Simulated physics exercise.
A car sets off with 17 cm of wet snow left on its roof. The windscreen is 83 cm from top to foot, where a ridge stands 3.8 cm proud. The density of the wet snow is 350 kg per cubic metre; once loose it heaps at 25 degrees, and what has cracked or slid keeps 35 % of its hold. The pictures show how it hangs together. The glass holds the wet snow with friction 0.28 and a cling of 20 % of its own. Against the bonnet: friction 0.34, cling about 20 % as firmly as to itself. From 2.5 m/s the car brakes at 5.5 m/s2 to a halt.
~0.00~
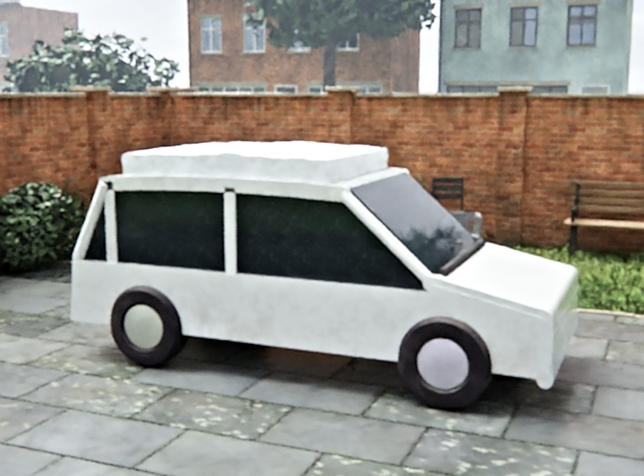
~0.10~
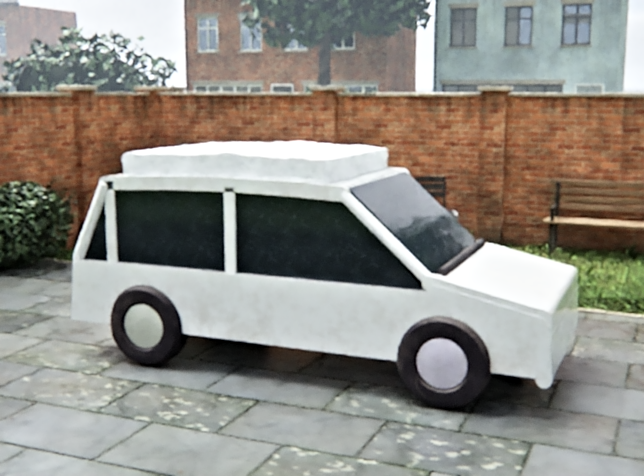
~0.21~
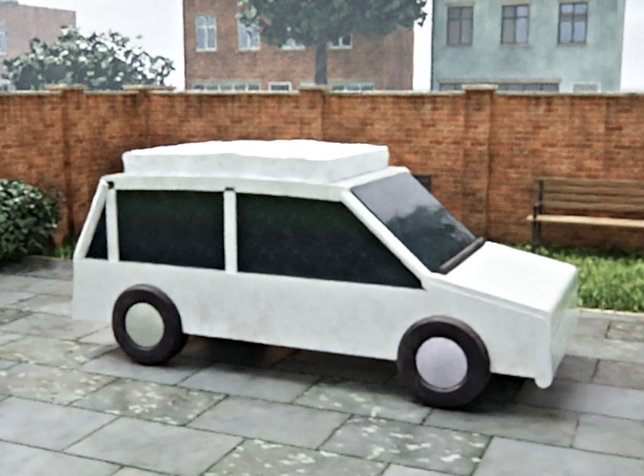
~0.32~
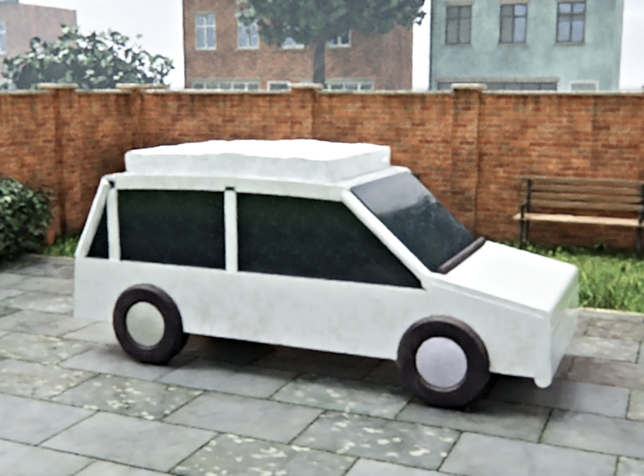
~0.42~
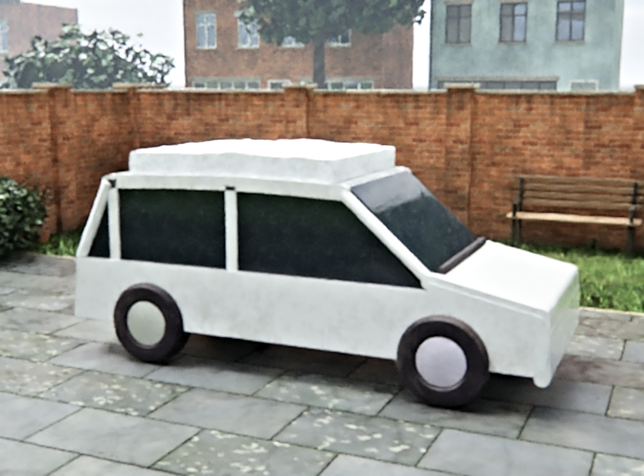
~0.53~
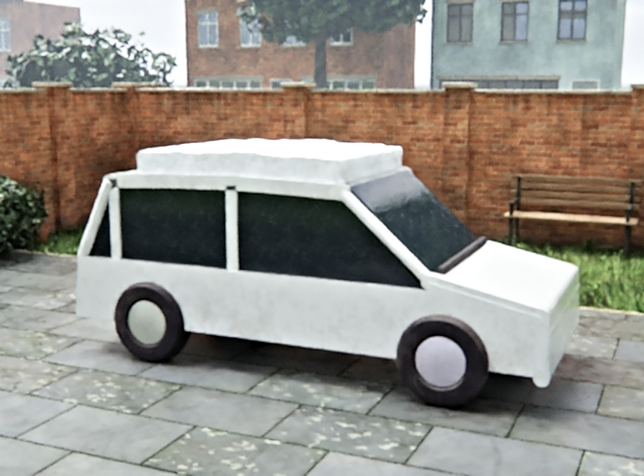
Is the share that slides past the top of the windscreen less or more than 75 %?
It comes out less than 75 %.
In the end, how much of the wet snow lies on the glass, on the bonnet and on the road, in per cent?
About 2 % on the glass, 5 % on the bonnet, 0 % on the road.
After 0.84 s, 94 % of the snow is on the roof, 6 % on the glass, none on the bonnet and none has gone off the nose.
After 1.21 s, 94 % of the snow is on the roof, 6 % on the glass, none on the bonnet and none has gone off the nose.
After 1.58 s, 93 % of the snow is on the roof, 7 % on the glass, none on the bonnet and none has gone off the nose.
After 1.95 s, 93 % of the snow is on the roof, 3 % on the glass, 5 % on the bonnet and none has gone off the nose.
After 2.80 s, 93 % of the snow is on the roof, 2 % on the glass, 5 % on the bonnet and none has gone off the nose.
